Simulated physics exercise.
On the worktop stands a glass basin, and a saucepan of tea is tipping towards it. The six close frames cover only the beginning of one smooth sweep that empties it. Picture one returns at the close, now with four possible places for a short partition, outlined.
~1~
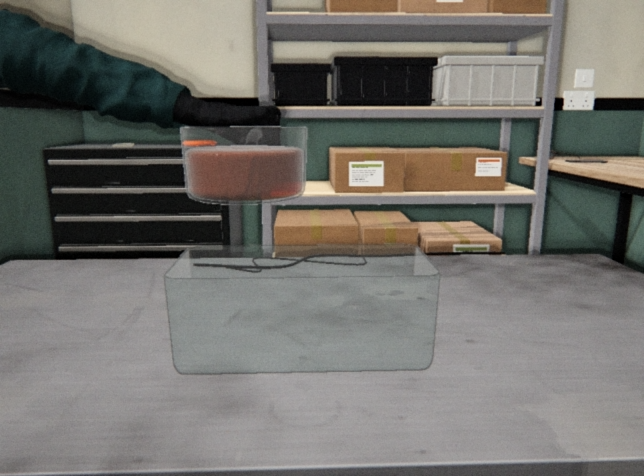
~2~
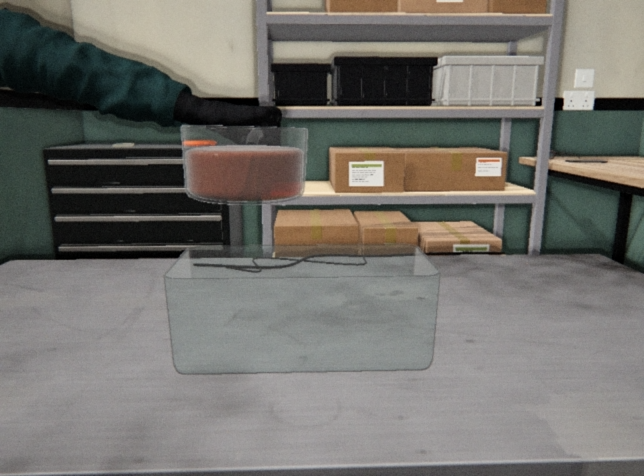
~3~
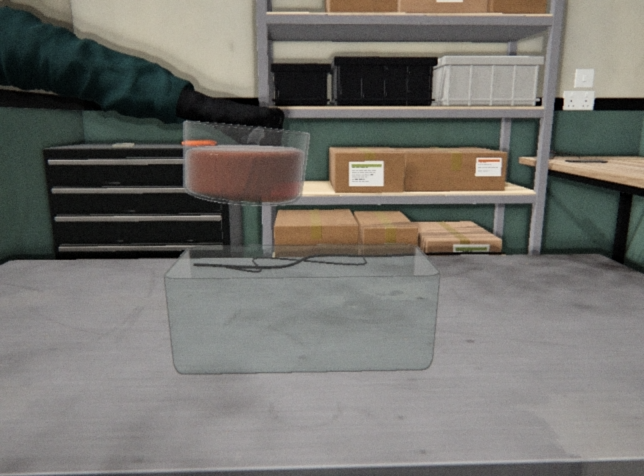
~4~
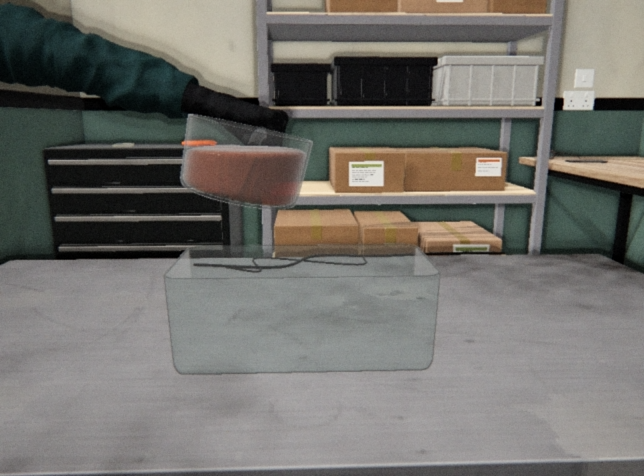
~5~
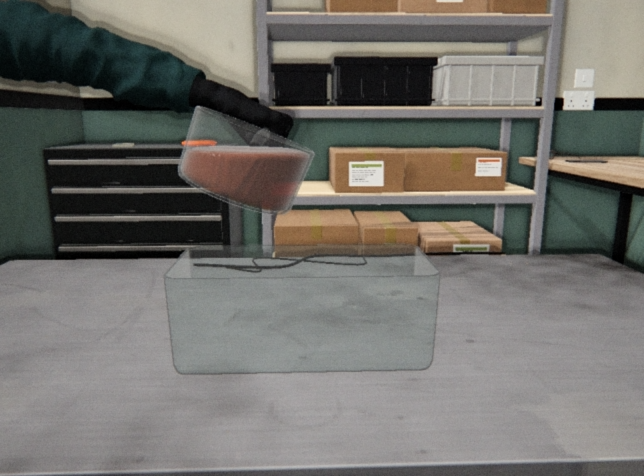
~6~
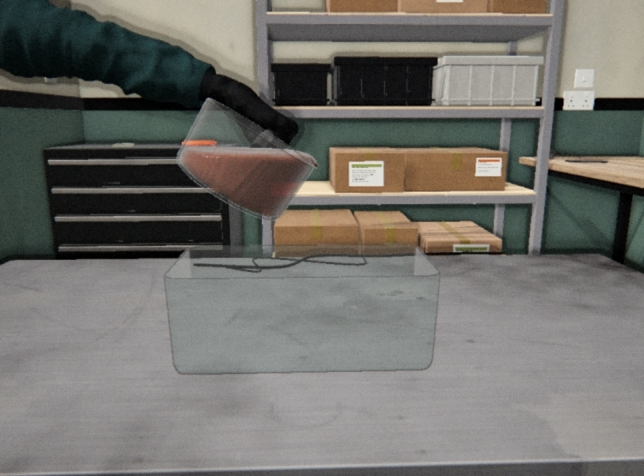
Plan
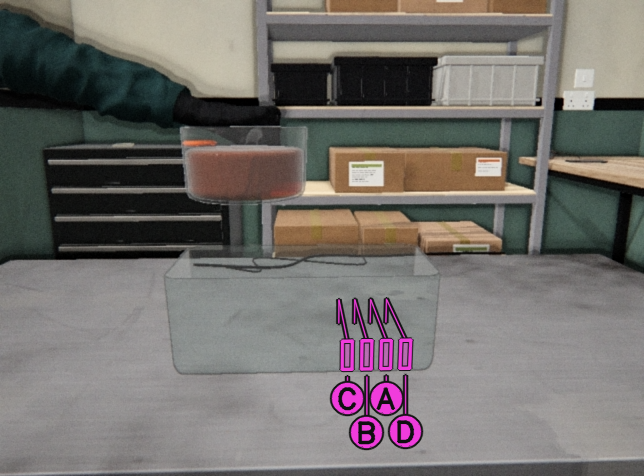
A gloved arm tilting a clear pan of reddish-brown liquid rightward above a glass basin, the liquid reaching the lip.
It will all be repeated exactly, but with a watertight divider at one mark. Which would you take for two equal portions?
Choose C.
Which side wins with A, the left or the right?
The left one.
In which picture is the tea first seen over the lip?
In picture 6.
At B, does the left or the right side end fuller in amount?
The left one.
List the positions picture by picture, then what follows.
Upright, lip at (304, 127); basin from (174, 371) to (432, 366); nothing has left yet.
Upright, lip at (305, 128); nothing has left yet.
Tipped about 6°, lip at (307, 133); nothing has left yet.
Tipped about 13°, lip at (310, 141); nothing has left yet.
Tipped about 22°, lip at (312, 151); nothing has left yet.
Tipped about 33°, lip at (313, 164); tea is over the lip, down to (313, 164).
On the marked copy, A at (386, 376); B at (366, 376); C at (347, 376); D at (405, 375).
Choosing A, about 85 % ends left of the wall and 12 % right of it; 3 % is lost outside.
Choosing B, about 68 % ends left of the wall and 31 % right of it.
Choosing C, about 51 % ends left of the wall and 48 % right of it.
Choosing D, about 87 % ends left of the wall and 12 % right of it.
